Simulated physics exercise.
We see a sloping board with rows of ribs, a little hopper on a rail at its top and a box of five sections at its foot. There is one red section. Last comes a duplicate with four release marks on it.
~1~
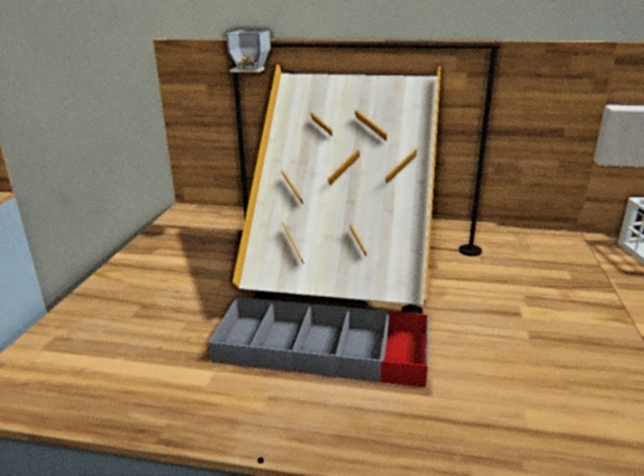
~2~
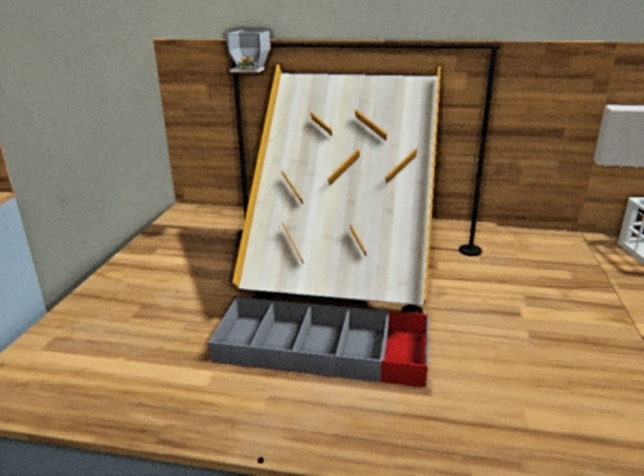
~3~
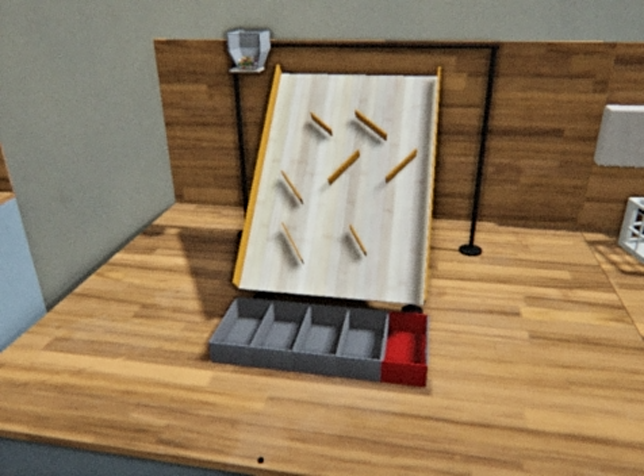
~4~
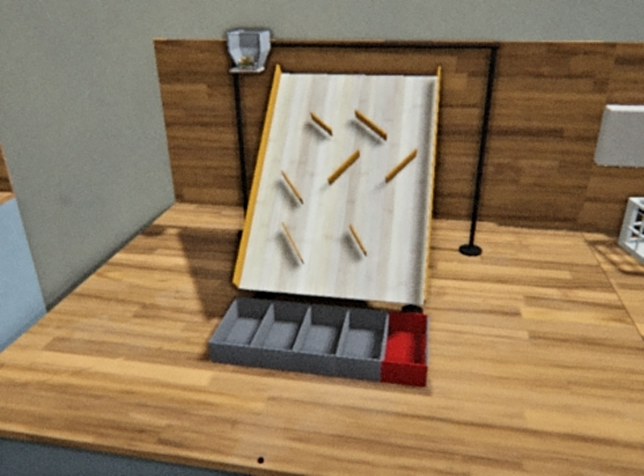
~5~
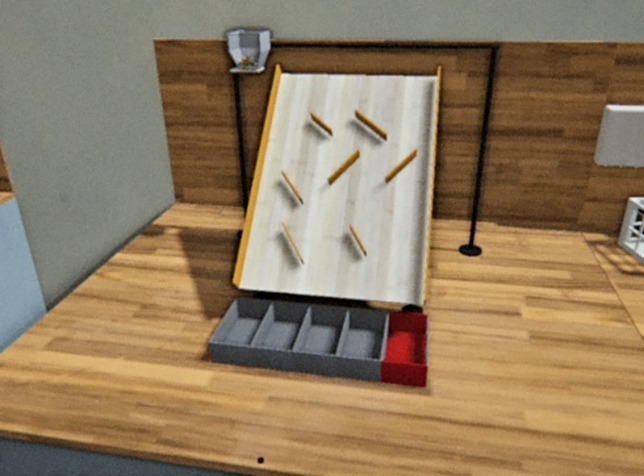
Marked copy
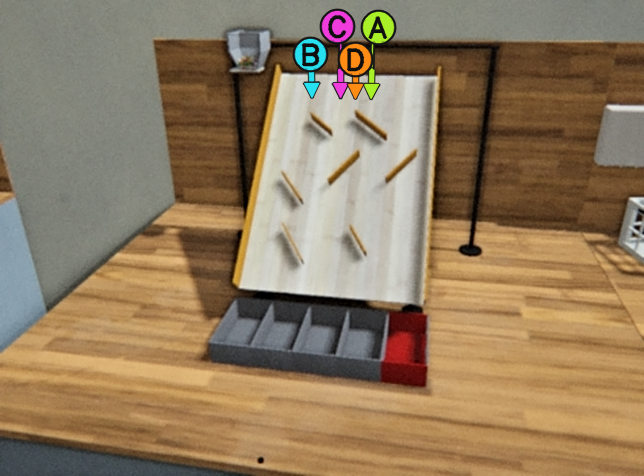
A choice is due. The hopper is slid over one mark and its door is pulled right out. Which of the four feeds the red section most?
Go for A.
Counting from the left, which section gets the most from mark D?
The third from the left.
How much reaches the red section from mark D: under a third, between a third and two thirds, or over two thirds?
It is under a third.
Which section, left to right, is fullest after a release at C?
The third from the left.
On the marked copy, mark A meets the board at (371, 93); mark B meets the board at (311, 92); mark C meets the board at (340, 92); mark D meets the board at (355, 93).
If A is chosen, close to a third in the red section, close to half in other sections, a small share outside the box.
If B is chosen, none at all in the red section, the bulk in other sections, close to a quarter outside the box.
If C is chosen, a small share in the red section, the bulk in other sections, a small share outside the box.
If D is chosen, close to a quarter in the red section, close to two thirds in other sections, a small share outside the box.
